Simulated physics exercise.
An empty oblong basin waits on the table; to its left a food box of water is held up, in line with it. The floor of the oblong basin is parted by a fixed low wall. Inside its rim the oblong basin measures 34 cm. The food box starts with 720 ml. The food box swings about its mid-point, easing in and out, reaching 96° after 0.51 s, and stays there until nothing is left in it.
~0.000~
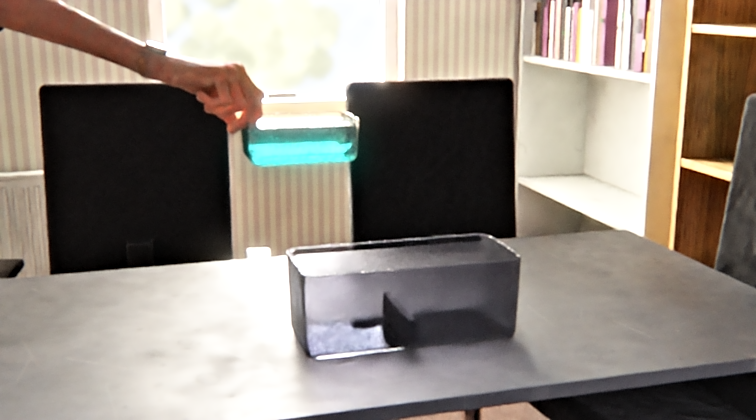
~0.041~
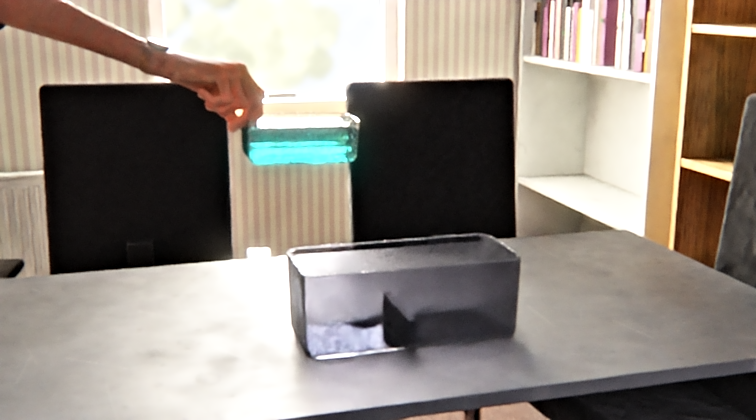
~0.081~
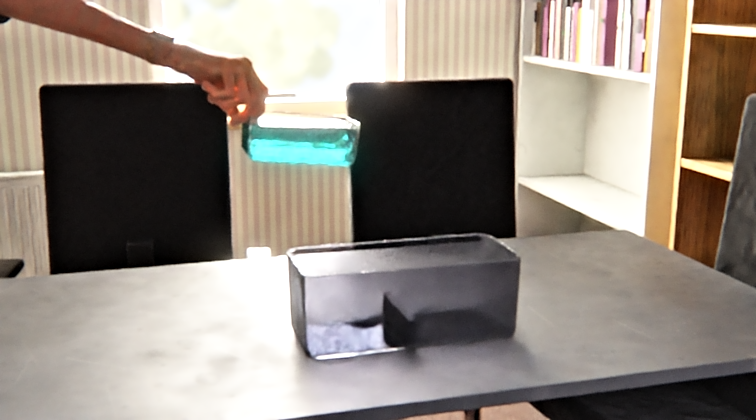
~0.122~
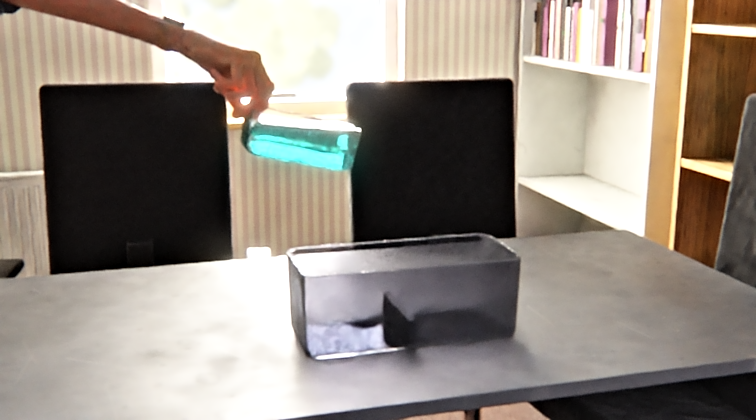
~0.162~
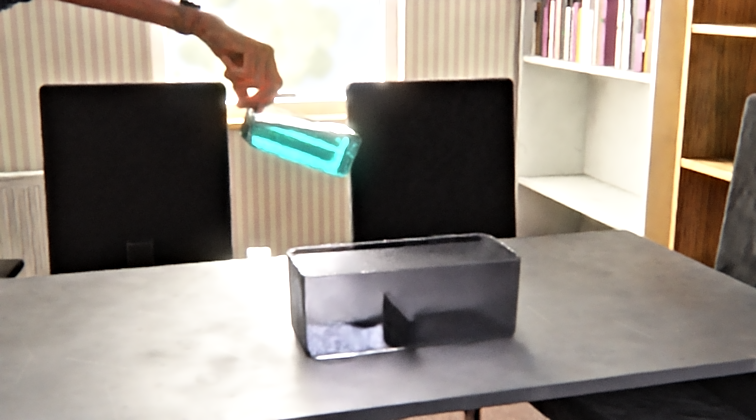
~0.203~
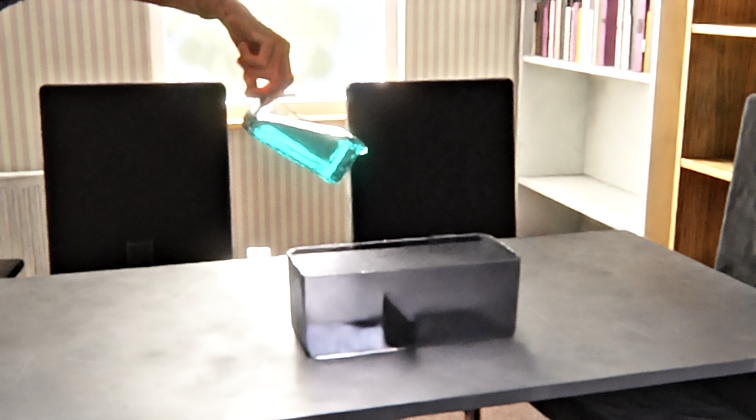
The video shows a hand holding a clear container of turquoise liquid above a dark, empty oblong basin on a table, then gradually tilting it down to the right until the liquid gathers toward its lower right end.
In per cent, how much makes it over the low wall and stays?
The far part has some 50 per cent.
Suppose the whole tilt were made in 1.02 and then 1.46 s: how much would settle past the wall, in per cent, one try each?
In turn about 60 and 60 per cent.
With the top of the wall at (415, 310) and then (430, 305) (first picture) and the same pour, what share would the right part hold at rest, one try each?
In turn about 25 and 15 per cent.
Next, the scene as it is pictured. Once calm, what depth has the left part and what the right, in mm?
Some 14 mm on the left and 14 mm on the right.
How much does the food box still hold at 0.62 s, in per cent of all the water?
Near 2 in a hundred.
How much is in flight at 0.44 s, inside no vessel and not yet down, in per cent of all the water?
Some 66 per cent.
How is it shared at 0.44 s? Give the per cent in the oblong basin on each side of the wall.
Left about 8, right about 14.
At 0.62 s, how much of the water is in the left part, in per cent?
About 34 per cent.
After 0.44 s the tilt is 92° and 12 per cent is still to pour, 8 is left of the wall and 14 right of it.
After 0.62 s the tilt is 96° and 2 per cent is still to pour, 33 is left of the wall and 54 right of it.
After 0.81 s the tilt is 96° and 0 per cent is still to pour, 39 is left of the wall and 49 right of it.
After 1.01 s the tilt is 96° and 0 per cent is still to pour, 42 is left of the wall and 50 right of it.
In the end 42 per cent lies left of the wall, 50 right of it and 8 outside.
